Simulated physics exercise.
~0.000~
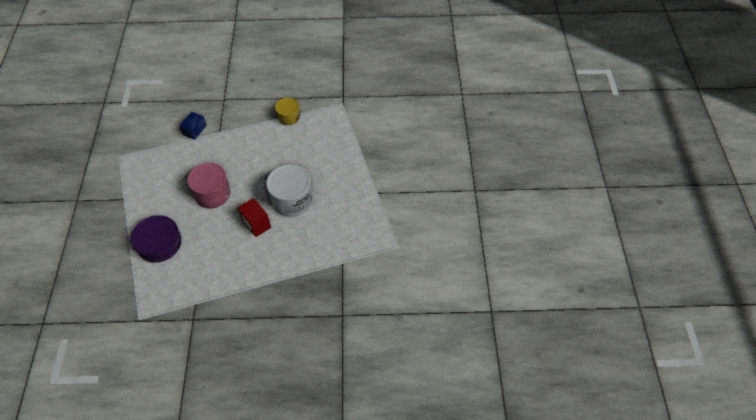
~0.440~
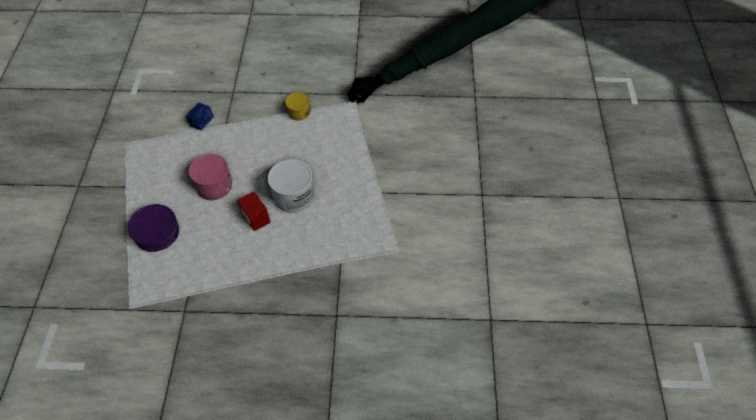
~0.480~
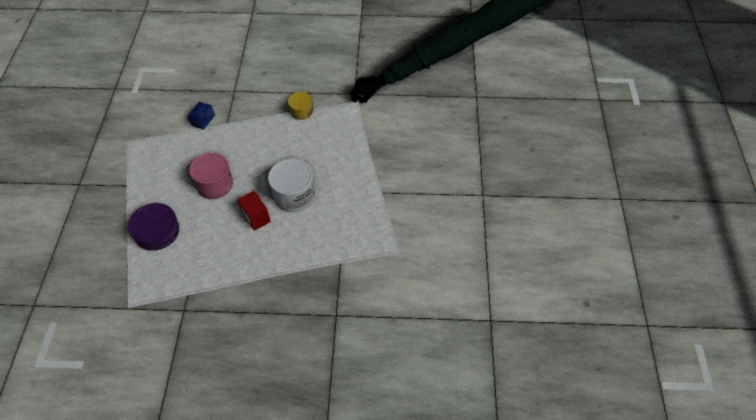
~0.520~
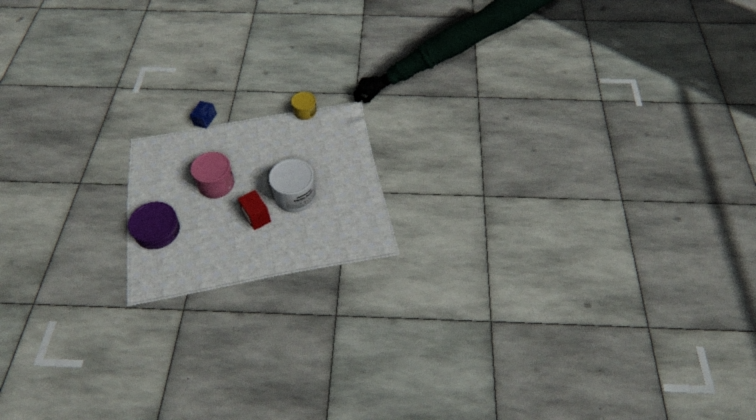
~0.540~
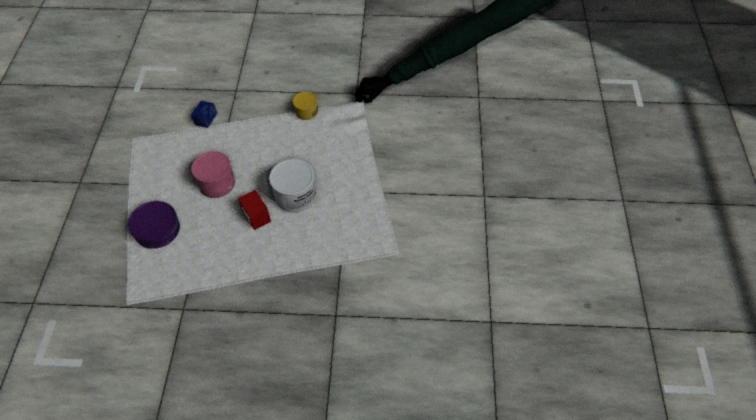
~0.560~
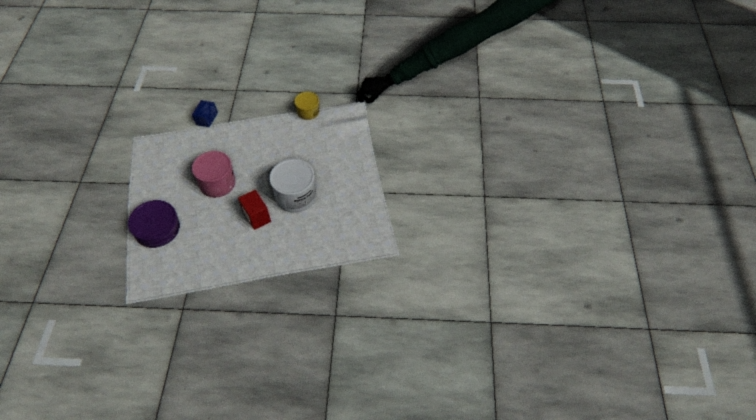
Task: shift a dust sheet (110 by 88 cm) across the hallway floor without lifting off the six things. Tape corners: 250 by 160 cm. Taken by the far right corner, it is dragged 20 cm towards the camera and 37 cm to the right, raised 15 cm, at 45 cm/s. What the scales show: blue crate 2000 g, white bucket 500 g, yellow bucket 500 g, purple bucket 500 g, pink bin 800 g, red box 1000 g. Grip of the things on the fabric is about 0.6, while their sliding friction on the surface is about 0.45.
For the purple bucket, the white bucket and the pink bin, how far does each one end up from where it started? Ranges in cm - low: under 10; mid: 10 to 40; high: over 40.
Purple bucket: Mid. White bucket: Mid. Pink bin: Mid.
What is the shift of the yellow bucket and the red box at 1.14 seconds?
Displacements - yellow bucket 20 cm, red box 4 cm.
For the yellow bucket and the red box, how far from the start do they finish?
Net shift, approx.: Yellow bucket = 25 cm; red box = 15 cm.
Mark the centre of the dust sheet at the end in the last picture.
The middle ends up near pixel (295, 184).
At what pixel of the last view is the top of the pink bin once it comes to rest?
In the last view, the top sits at about (271, 145).
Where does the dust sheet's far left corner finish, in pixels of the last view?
That corner ends up near pixel (206, 125) in the last view.
By 0.9 s, middle of the dust sheet at (262, 190); purple bucket 7 cm off its start, pink bin 6 cm off its start, white bucket 4 cm off its start.
By 1.1 s, middle of the dust sheet at (271, 188); pink bin 13 cm off its start, purple bucket 13 cm off its start, white bucket 8 cm off its start.
By 1.4 s, middle of the dust sheet at (286, 185); pink bin 23 cm off its start at (260, 150), purple bucket 22 cm off its start at (184, 183), white bucket 14 cm off its start at (321, 185).
By 1.7 s, middle of the dust sheet at (295, 184); pink bin 28 cm off its start, purple bucket 26 cm off its start, white bucket 18 cm off its start.
By 2.3 s, middle of the dust sheet at (295, 184); pink bin 28 cm off its start at (271, 145), purple bucket 26 cm off its start at (193, 178), white bucket 18 cm off its start at (331, 184), yellow bucket on its side, 24 cm off its start at (348, 107).
